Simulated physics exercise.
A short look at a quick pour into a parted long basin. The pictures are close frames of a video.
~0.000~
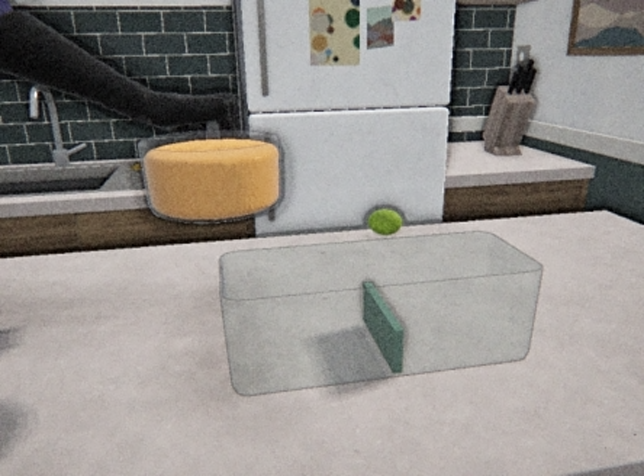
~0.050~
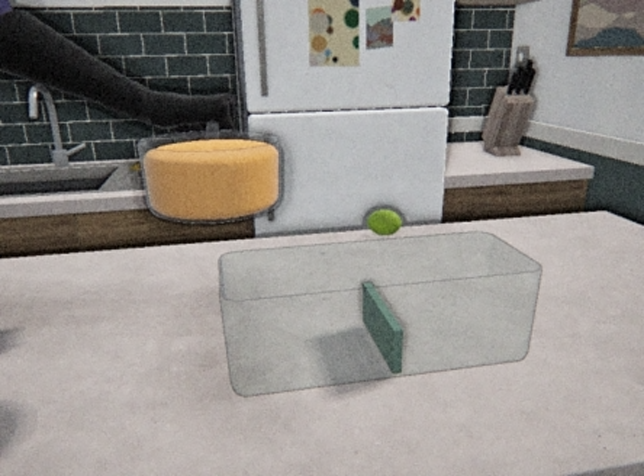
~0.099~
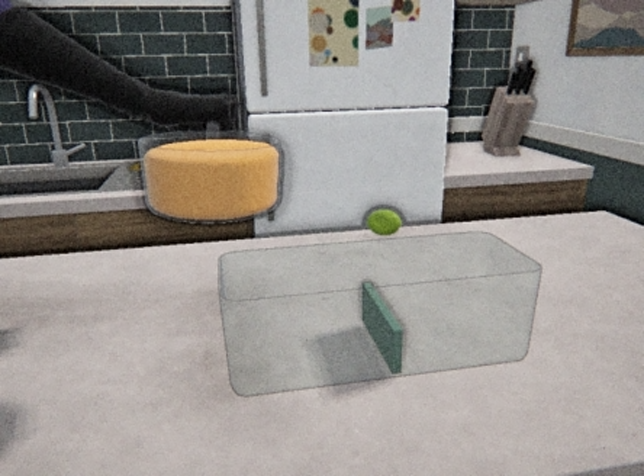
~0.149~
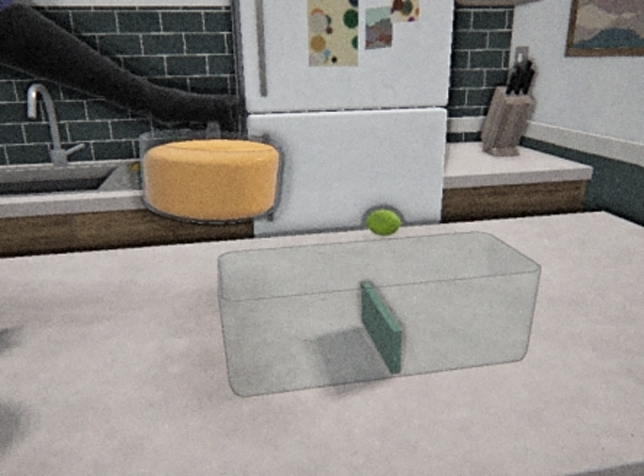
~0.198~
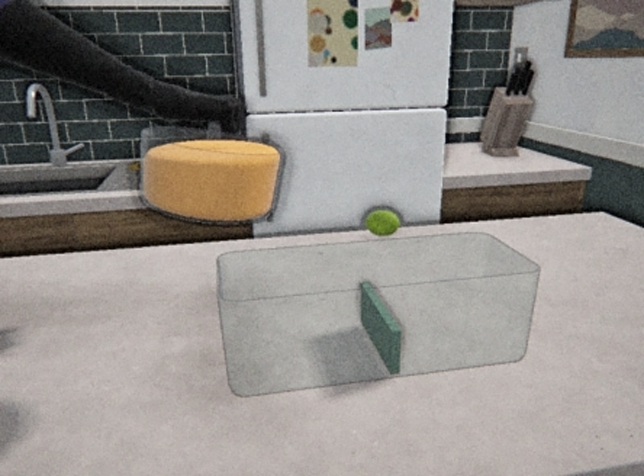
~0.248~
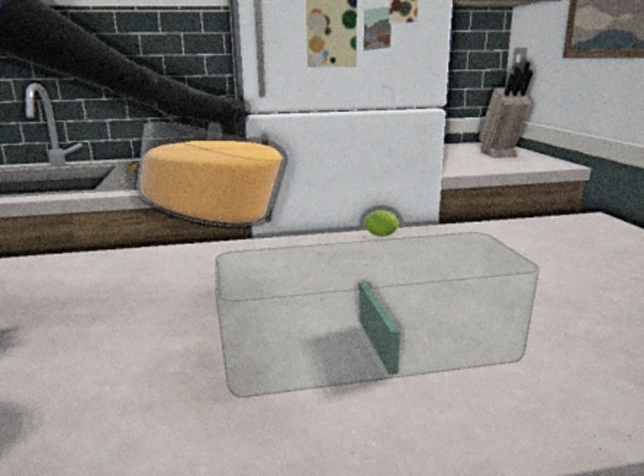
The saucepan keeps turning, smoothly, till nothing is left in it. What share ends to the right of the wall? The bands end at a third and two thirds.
In the end less than a third is right of the wall.
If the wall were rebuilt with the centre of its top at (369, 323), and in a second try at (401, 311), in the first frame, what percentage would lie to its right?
First some 15, then 10 per cent.
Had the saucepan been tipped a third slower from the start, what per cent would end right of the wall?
About 0 per cent.
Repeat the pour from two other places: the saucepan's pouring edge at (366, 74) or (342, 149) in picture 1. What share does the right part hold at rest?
Roughly 90 per cent, and 60 per cent.
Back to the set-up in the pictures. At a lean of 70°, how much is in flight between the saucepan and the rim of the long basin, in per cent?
Some 30 per cent.
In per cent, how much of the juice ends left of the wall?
It comes to 95 per cent or so.
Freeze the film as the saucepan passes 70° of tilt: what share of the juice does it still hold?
Some 50 per cent.
A moment on, the saucepan is tipped part way and 49 per cent is still to pour, 19 is left of the wall and 0 right of it.
Next, the saucepan is tipped on its side and 10 per cent is still to pour, 82 is left of the wall and 1 right of it.
Then the saucepan is tipped on its side and 2 per cent is still to pour, 94 is left of the wall and 3 right of it.
Later the saucepan is tipped on its side and 0 per cent is still to pour, 96 is left of the wall and 3 right of it.
At rest 97 per cent lies left of the wall, 3 right of it and 1 outside.
